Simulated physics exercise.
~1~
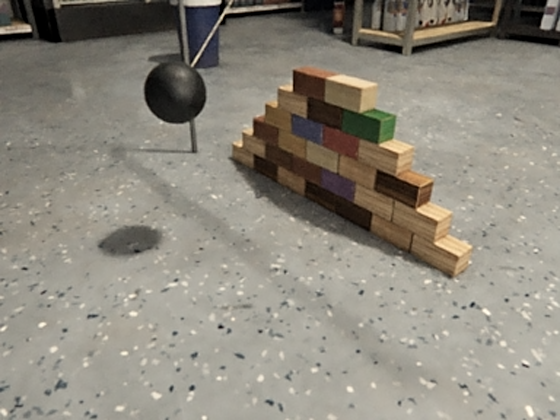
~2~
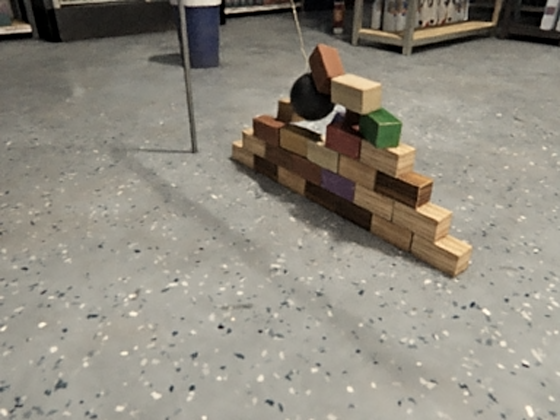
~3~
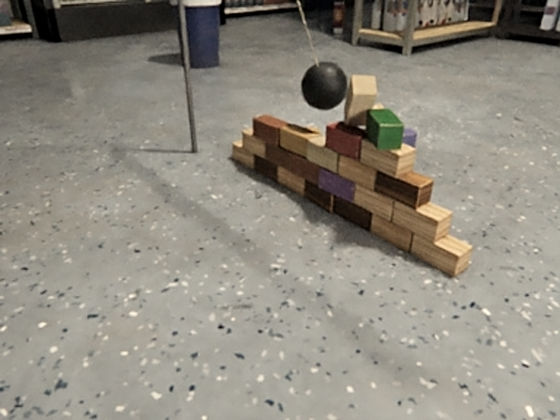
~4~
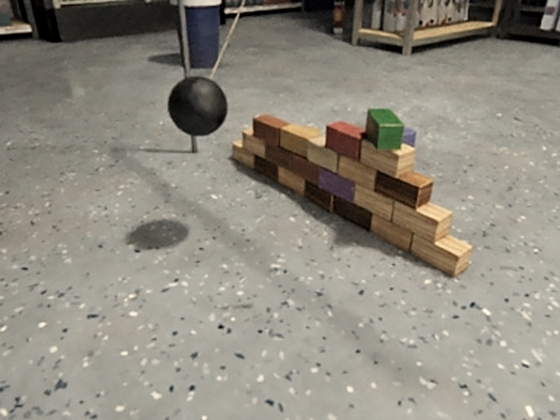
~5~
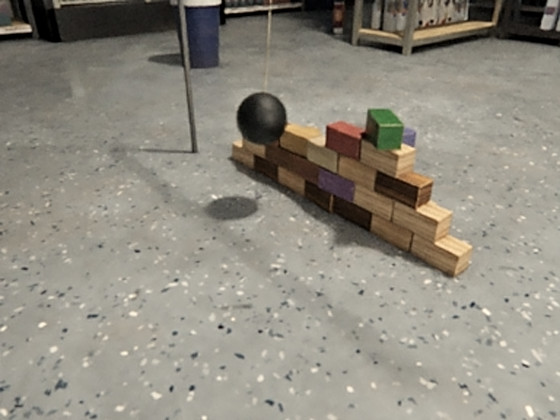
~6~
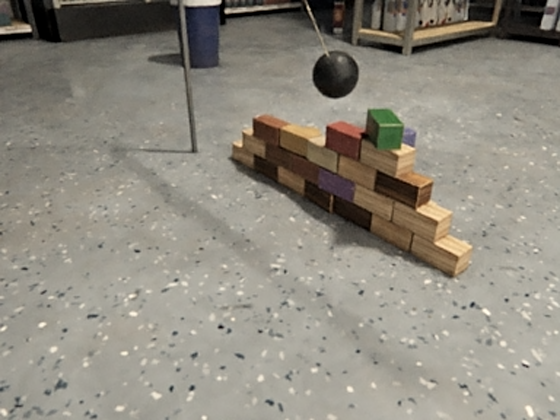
The clip shows a dark ball on a line swinging right into the upper part of a stepped wooden block wall, knocking several blocks off the top, then swinging back left and right again while the red, green and purple blocks remain on the lowered wall.
